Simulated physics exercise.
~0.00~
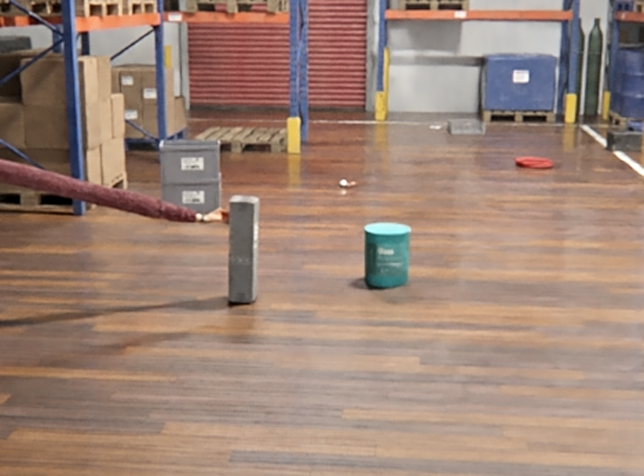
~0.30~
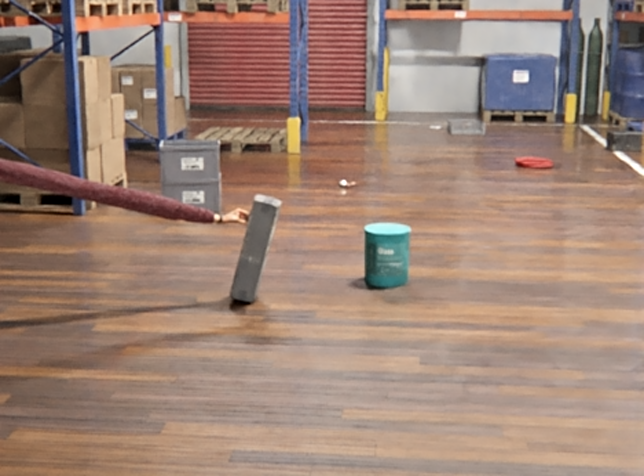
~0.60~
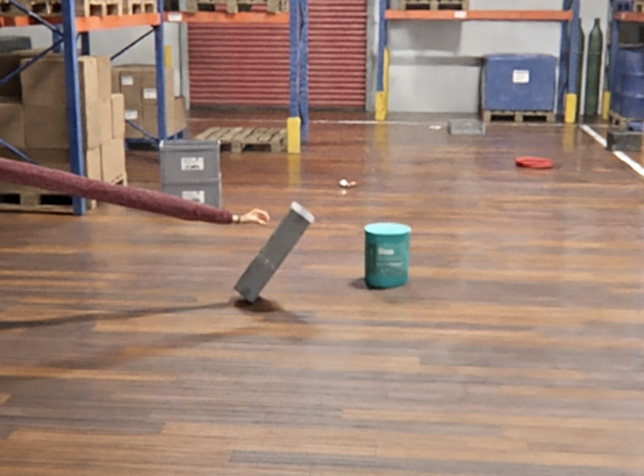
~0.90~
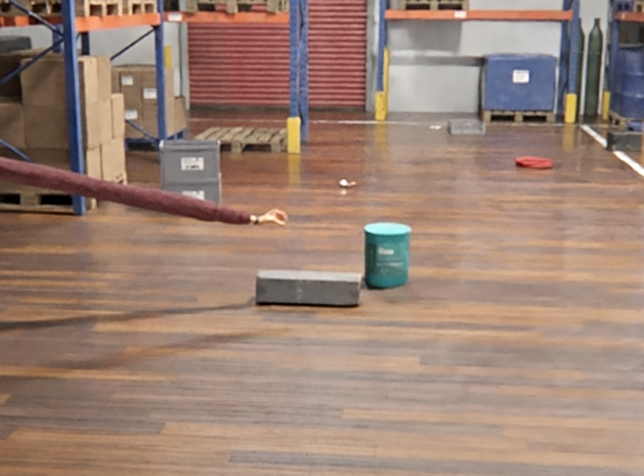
An arm in a dark red sleeve reaches in from the left across the wooden floor of a warehouse, seen by a still camera from slightly above. Its hand meets a tall grey box standing upright near the centre, with a turquoise pail to its right and shelving, cartons and a red shutter behind. The hand pushes the upper part of the box, which tilts to the right. The box leans further as the fingers extend after it, then topples over. It ends lying on its side in front of the hand, close to the pail, which stays upright in its place.
